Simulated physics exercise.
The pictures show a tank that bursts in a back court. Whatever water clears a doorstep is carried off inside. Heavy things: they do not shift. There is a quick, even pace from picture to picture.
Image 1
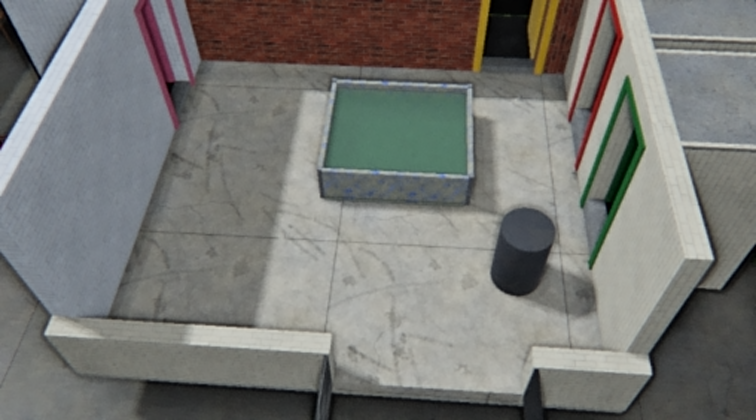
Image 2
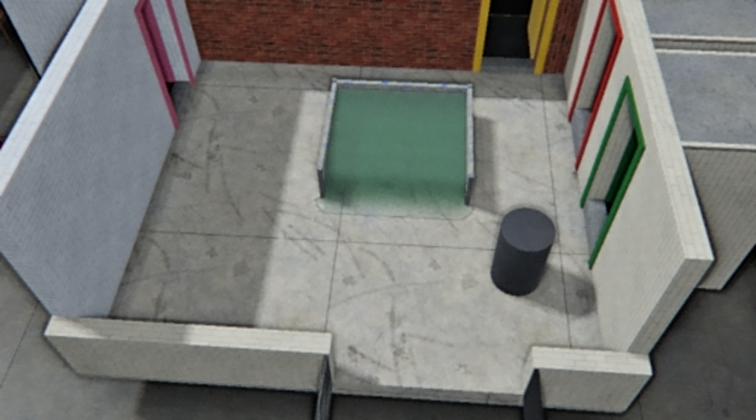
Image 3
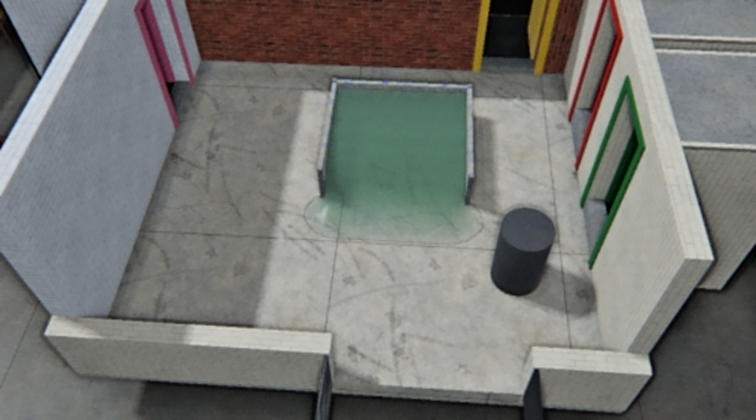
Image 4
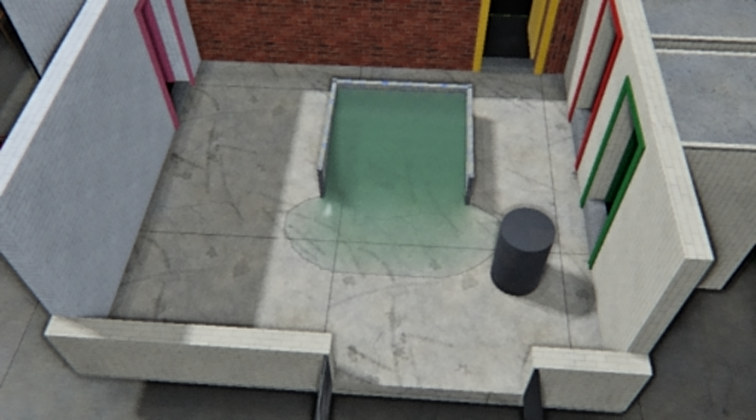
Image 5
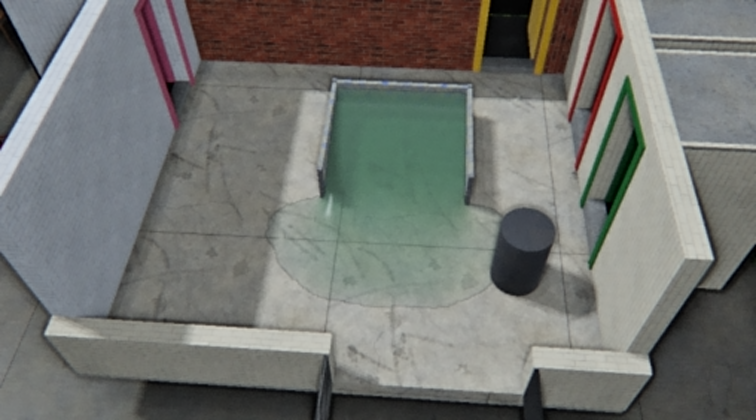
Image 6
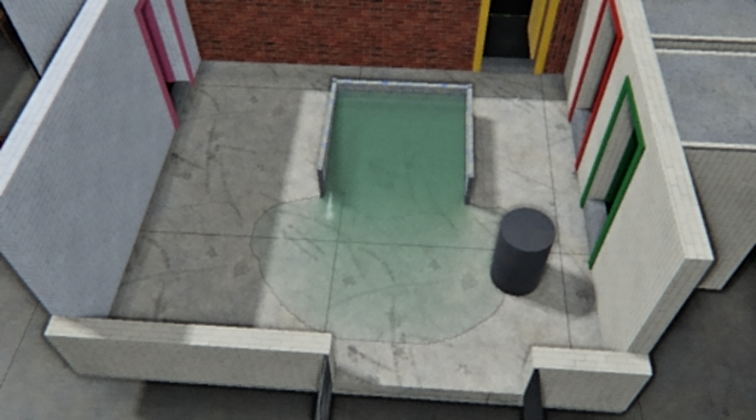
The footage shows an open tank of green water in a walled court, whole and still, before its front side gives way and water pours out, spreading across the paved floor in a widening rounded pool beside a dark cylinder.
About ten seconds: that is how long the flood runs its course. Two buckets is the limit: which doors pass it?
One by one: The yellow door swallows an okay amount of water, the pink door swallows an okay amount of water, the red door swallows an okay amount of water, the green door swallows an okay amount of water.
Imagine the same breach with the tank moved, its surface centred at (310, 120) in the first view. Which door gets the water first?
The pink-painted one is first.
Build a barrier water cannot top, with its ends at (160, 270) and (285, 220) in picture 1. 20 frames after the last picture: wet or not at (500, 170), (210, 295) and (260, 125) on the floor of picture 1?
Results in sequence: Bone-dry / swamped / bone-dry.
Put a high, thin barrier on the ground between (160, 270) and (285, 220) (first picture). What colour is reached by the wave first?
The one you want is the green one.
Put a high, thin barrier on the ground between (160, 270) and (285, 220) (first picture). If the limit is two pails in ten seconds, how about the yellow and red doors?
Result - yellow door: Misses the threshold; red door: Misses the threshold.
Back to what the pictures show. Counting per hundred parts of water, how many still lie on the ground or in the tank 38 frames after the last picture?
I'd estimate close to 50 per cent.
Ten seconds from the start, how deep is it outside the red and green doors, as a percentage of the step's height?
Around 0 in a hundred for the first and 0 in a hundred for the second.
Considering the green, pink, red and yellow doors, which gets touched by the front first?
Looks like the door marked green gets there first.
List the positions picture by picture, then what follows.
The open tank at (399, 130) is whole and still, in the first picture.
Water pours out at (395, 190) and has run to (322, 204), in the second picture.
Water pours out at (395, 192) and has run to (475, 225), in the third picture.
Water pours out at (395, 193) and has run to (299, 241), in the fourth picture.
Water pours out at (395, 193) and has run to (309, 283), in the fifth picture.
The front is at (322, 325), out from the gap at (395, 193), in the sixth picture.
A moment on, water covers 30 % of the floor; the yellow door not reached, the pink door not reached, the red door not reached, the green door not reached.
Next, water covers 40 % of the floor; the yellow door not reached, the pink door not reached, the red door not reached, the green door wet at the sill, nothing in.
Then, water covers 45 % of the floor; the yellow door not reached, the pink door not reached, the red door not reached, the green door wet at the sill, nothing in.
Later, water covers 70 % of the floor; the yellow door not reached, the pink door wet at the sill, nothing in, the red door not reached, the green door wet at the sill, nothing in.
In the end, water covers 80 % of the floor; the yellow door not reached, the pink door wet at the sill, nothing in, the red door wet at the sill, nothing in, the green door wet at the sill, nothing in.
